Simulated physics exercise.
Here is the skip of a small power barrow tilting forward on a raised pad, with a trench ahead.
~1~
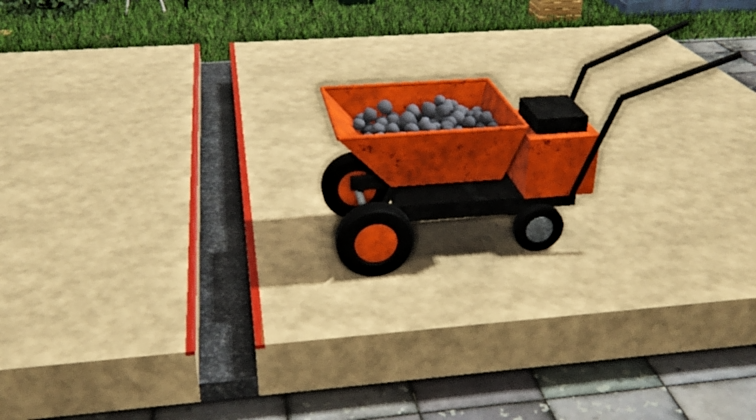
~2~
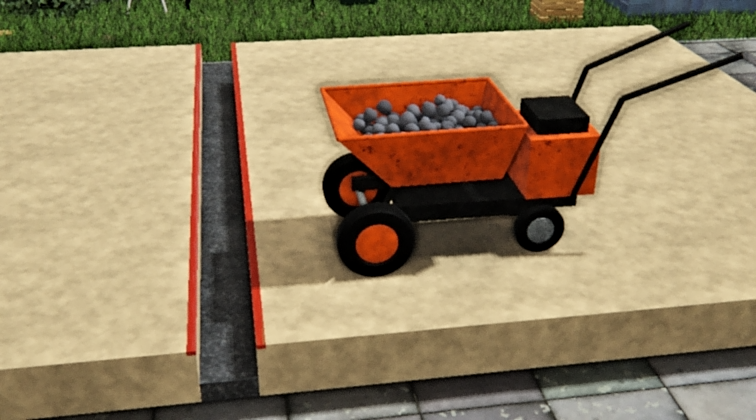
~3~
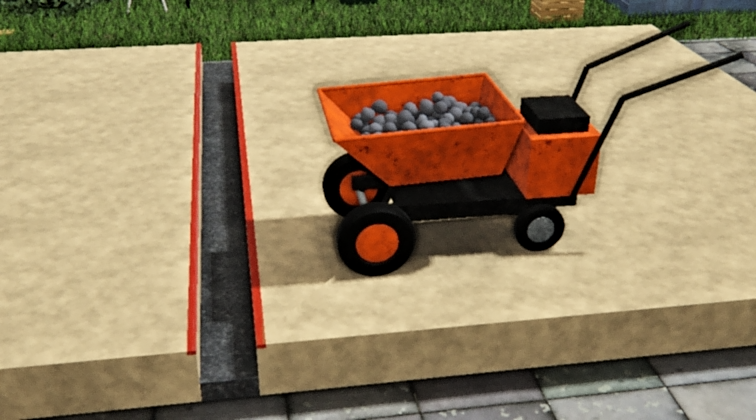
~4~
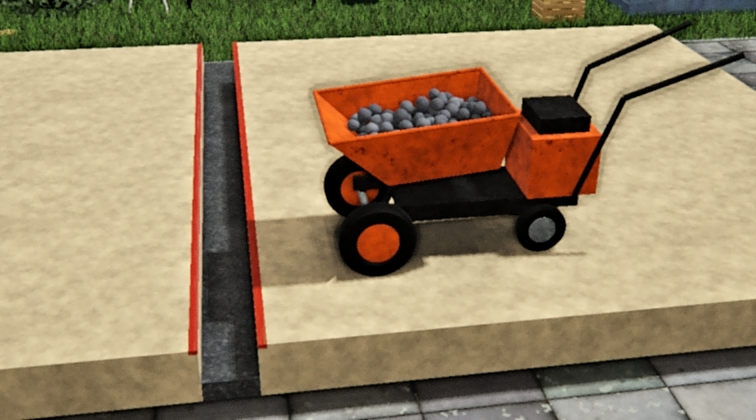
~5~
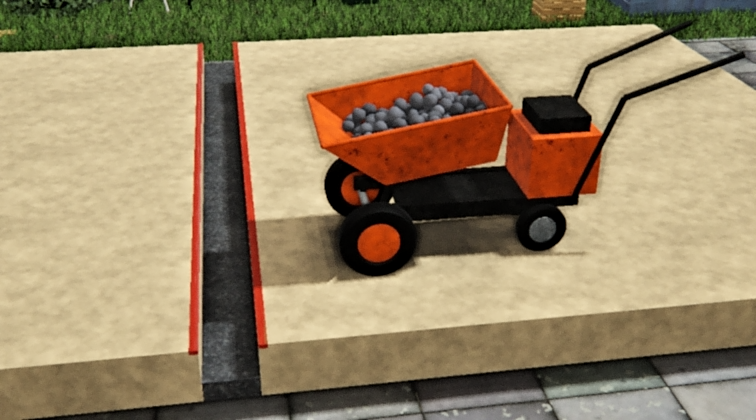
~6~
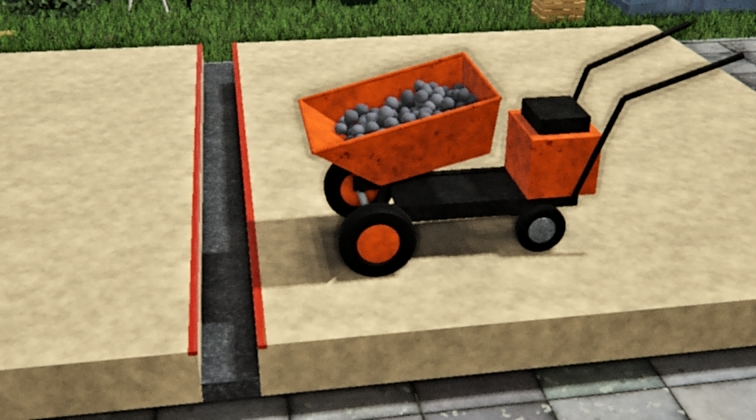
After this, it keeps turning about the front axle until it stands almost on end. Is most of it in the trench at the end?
The trench ends with the larger part of it.
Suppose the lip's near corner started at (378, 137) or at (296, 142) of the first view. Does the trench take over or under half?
One: Above a half. Two: Not half.
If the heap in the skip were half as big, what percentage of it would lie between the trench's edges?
About 100 per cent.
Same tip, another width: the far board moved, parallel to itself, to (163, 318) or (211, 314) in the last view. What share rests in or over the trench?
The first gives 100 %, the second 60 %.
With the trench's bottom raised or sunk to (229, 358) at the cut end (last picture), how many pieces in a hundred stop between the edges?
Near 70 %.
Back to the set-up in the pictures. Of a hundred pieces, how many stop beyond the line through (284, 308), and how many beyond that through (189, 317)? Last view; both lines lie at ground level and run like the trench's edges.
In turn 100 and 10 in a hundred.
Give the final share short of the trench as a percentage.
Near 0 %.
Soon, skip tipped well over; all in the skip.
A while on, skip tipped steeply; most in the skip; a small part in or heaped over the trench; a small part falling.
Towards the end, skip tipped right over; a stray few in the skip; a stray few short of the trench; most in or heaped over the trench; a small part beyond it.
Finally, skip tipped right over; a stray few short of the trench; most in or heaped over the trench; a small part beyond it.
